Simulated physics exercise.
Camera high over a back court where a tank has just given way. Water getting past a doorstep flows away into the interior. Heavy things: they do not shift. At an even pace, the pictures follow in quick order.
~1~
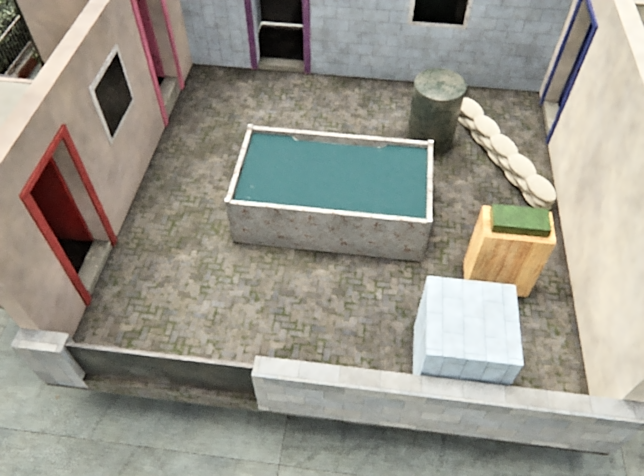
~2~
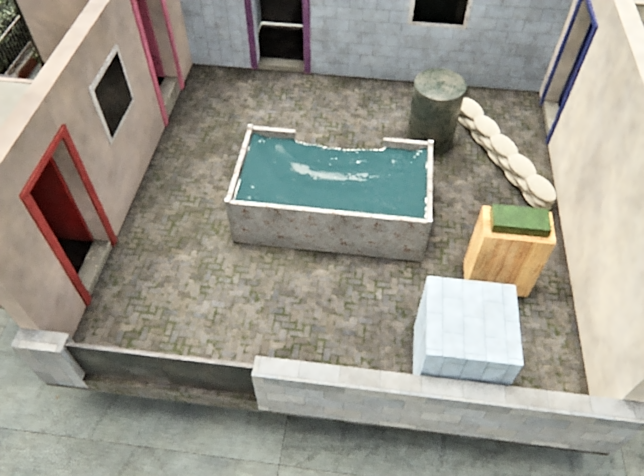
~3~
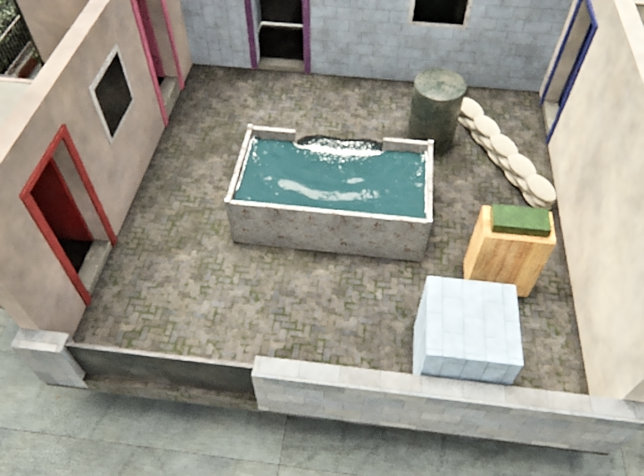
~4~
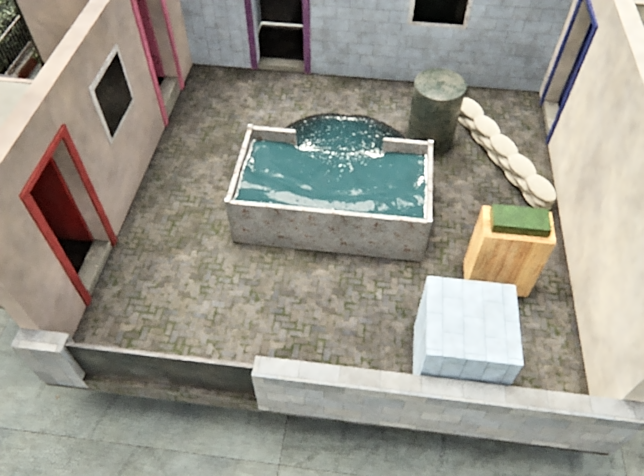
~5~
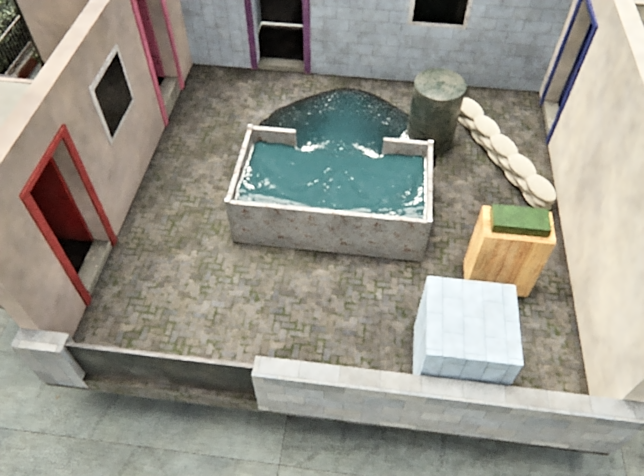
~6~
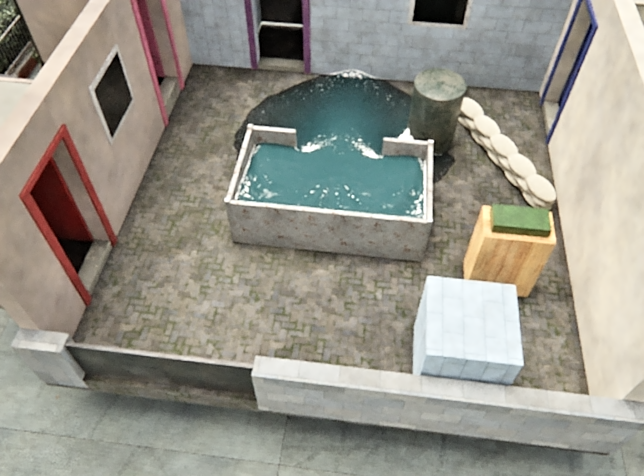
In a walled back courtyard, water bursting through the far side of an open tank and spreading across the paving behind it.
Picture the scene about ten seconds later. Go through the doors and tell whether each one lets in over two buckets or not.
Pink door: Within two buckets. Blue door: Exceeds two buckets. Purple door: Exceeds two buckets. Red door: Within two buckets.
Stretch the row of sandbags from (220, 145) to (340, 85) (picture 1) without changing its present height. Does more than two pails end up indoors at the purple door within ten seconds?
My reading is that the purple door falls short.
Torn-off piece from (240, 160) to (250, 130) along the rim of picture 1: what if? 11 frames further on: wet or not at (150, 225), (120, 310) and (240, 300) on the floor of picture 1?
Taken in turn they're swamped, swamped and unwetted.
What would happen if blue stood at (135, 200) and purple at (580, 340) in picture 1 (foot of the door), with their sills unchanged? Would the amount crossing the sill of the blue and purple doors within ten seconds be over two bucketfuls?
Note - blue door undershoots, purple door undershoots.
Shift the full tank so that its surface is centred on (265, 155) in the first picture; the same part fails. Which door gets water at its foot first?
Result: The purple-painted one.
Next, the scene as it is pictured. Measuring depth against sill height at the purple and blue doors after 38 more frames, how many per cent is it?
Respectively about 120 and 160 per cent.
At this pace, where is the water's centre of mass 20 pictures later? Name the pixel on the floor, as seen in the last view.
About (341, 146) in the last view.
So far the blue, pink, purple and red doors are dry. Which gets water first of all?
My answer: The purple one.
A moment on, water covers 25 % of the floor; the pink door not reached, the blue door not reached, the purple door under two buckets in, the red door not reached.
Next, water covers 35 % of the floor; the pink door wet at the sill, nothing in, the blue door under two buckets in, the purple door far over two buckets in, the red door not reached.
Then, water covers 50 % of the floor; the pink door wet at the sill, nothing in, the blue door over two buckets in, the purple door far over two buckets in, the red door not reached.
Later, water covers 80 % of the floor; the pink door wet at the sill, nothing in, the blue door far over two buckets in, the purple door far over two buckets in, the red door wet at the sill, nothing in.
In the end, water covers 95 % of the floor; the pink door wet at the sill, nothing in, the blue door far over two buckets in, the purple door far over two buckets in, the red door wet at the sill, nothing in.
